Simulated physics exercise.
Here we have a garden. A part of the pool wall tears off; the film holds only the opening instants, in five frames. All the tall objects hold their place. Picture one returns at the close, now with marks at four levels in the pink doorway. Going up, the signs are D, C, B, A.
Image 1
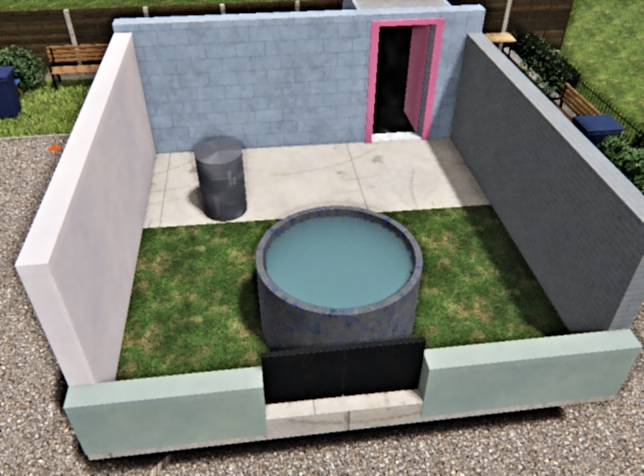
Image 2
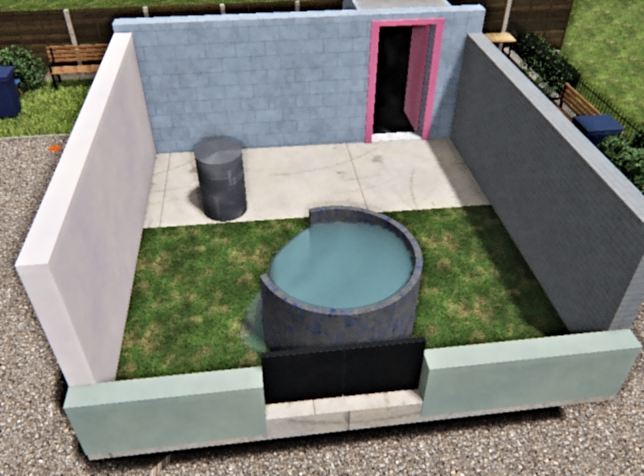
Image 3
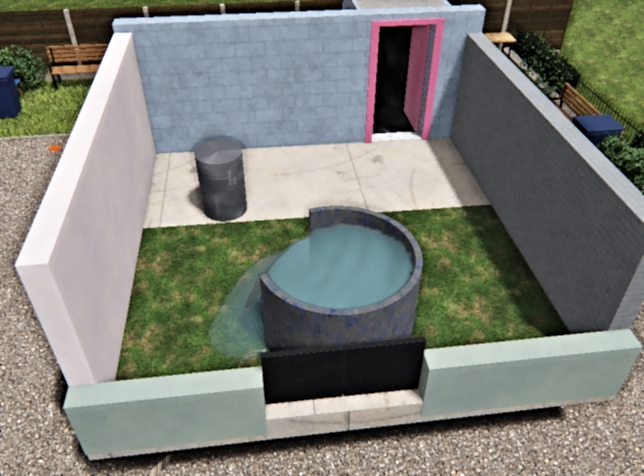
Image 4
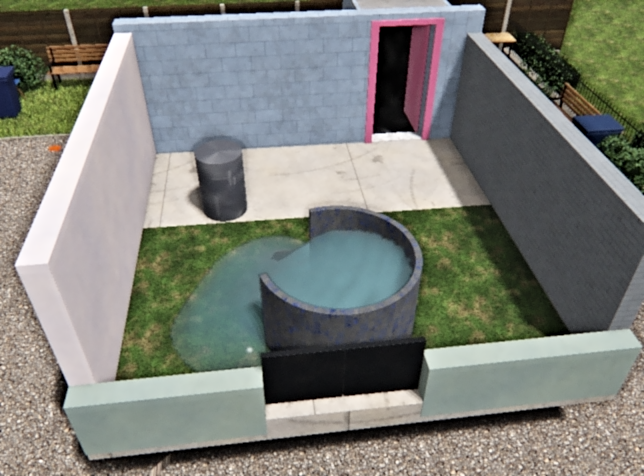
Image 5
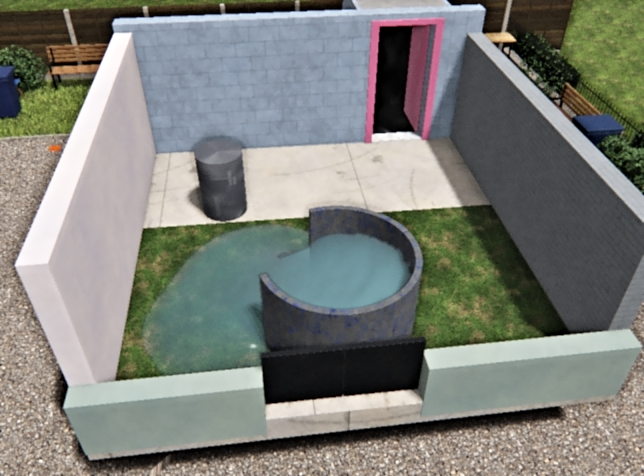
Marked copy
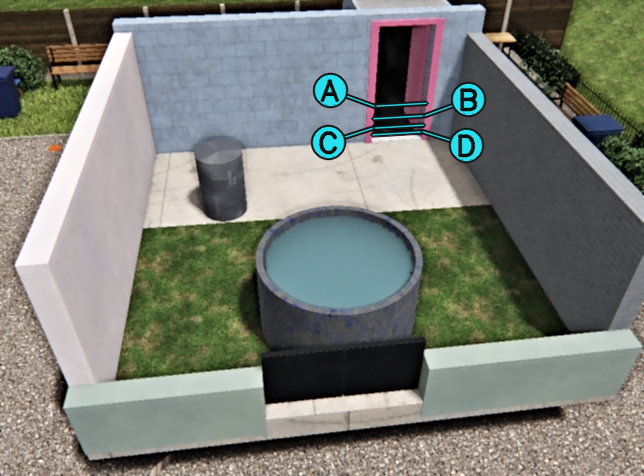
Water pours from a round pool's open left side and spreads across the walled garden's grass.
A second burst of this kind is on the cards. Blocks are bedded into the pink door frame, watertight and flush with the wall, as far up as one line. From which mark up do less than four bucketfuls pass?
That is line D.
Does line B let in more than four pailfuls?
No, that is safe.
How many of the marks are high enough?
All four.
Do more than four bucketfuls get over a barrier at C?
No, that is safe.
On the marked copy, A at (400, 104); B at (399, 117); C at (398, 126); D at (397, 133); from the bottom up D, C, B, A.
Choosing A, nothing gets over.
Choosing B, nothing gets over.
Choosing C, nothing gets over.
Choosing D, a splash gets over, under a bucket.
